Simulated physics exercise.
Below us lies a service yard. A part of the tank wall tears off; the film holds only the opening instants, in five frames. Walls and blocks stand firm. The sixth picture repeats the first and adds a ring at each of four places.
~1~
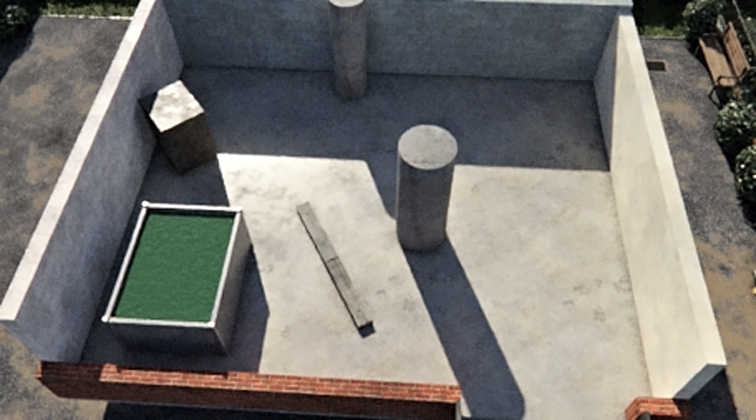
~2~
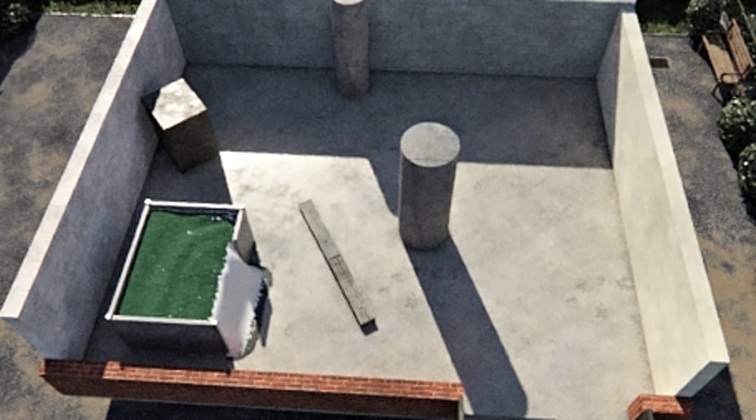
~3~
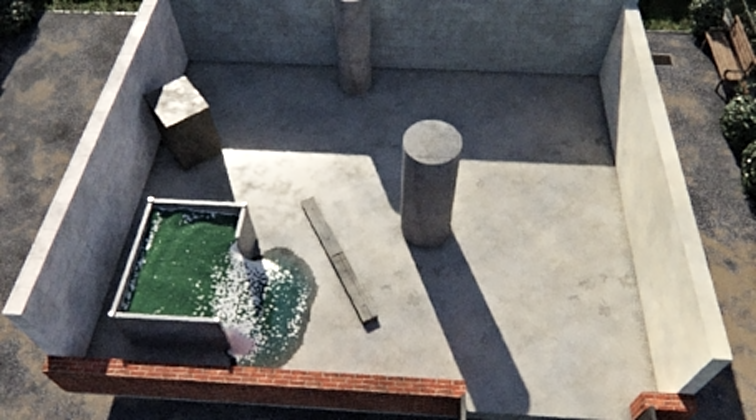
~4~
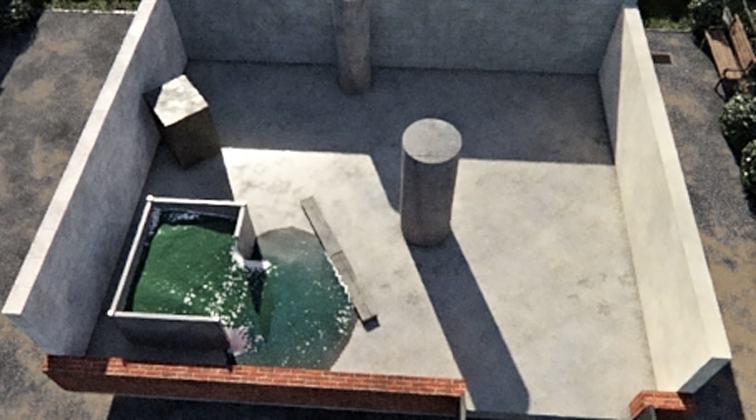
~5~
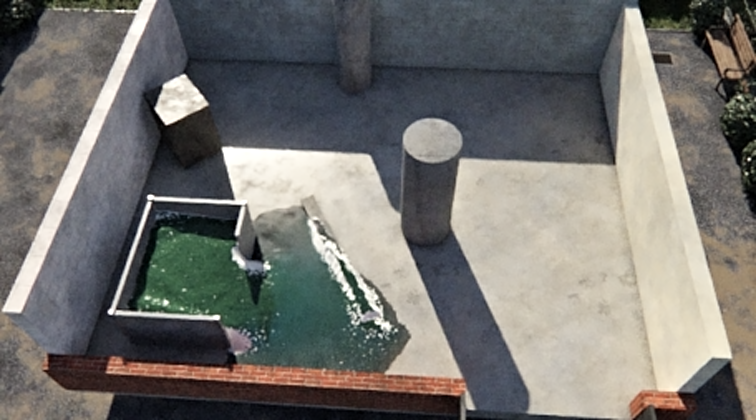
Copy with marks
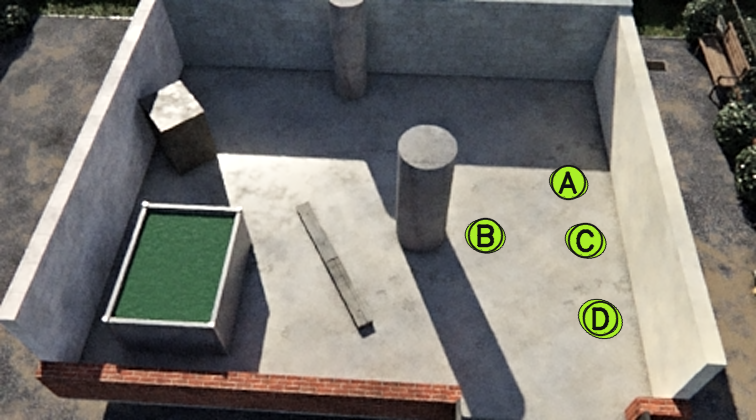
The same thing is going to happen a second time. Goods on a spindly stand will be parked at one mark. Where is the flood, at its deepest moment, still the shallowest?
The answer is place B.
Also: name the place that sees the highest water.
D it is.
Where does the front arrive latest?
It is A.
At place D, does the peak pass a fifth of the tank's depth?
Yes, it does.
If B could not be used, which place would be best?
The answer is A.
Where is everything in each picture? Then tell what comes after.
Tank full, its middle at (178, 264); open gate at (546, 395).
Water covers 1 % of the ground and shows as far out as (241, 260).
Water covers 4 % of the ground and shows as far out as (310, 280).
Water covers 7 % of the ground and shows as far out as (355, 308).
Water covers 11 % of the ground and shows as far out as (403, 339).
On the marked copy, A at (568, 182); B at (485, 235); C at (585, 240); D at (600, 318).
If A is chosen, the water peaks at about 9 % of the depth that stood in the tank.
If B is chosen, the water peaks at about 5 % of the depth that stood in the tank.
If C is chosen, the water peaks at about 21 % of the depth that stood in the tank.
If D is chosen, the water peaks at about 40 % of the depth that stood in the tank.
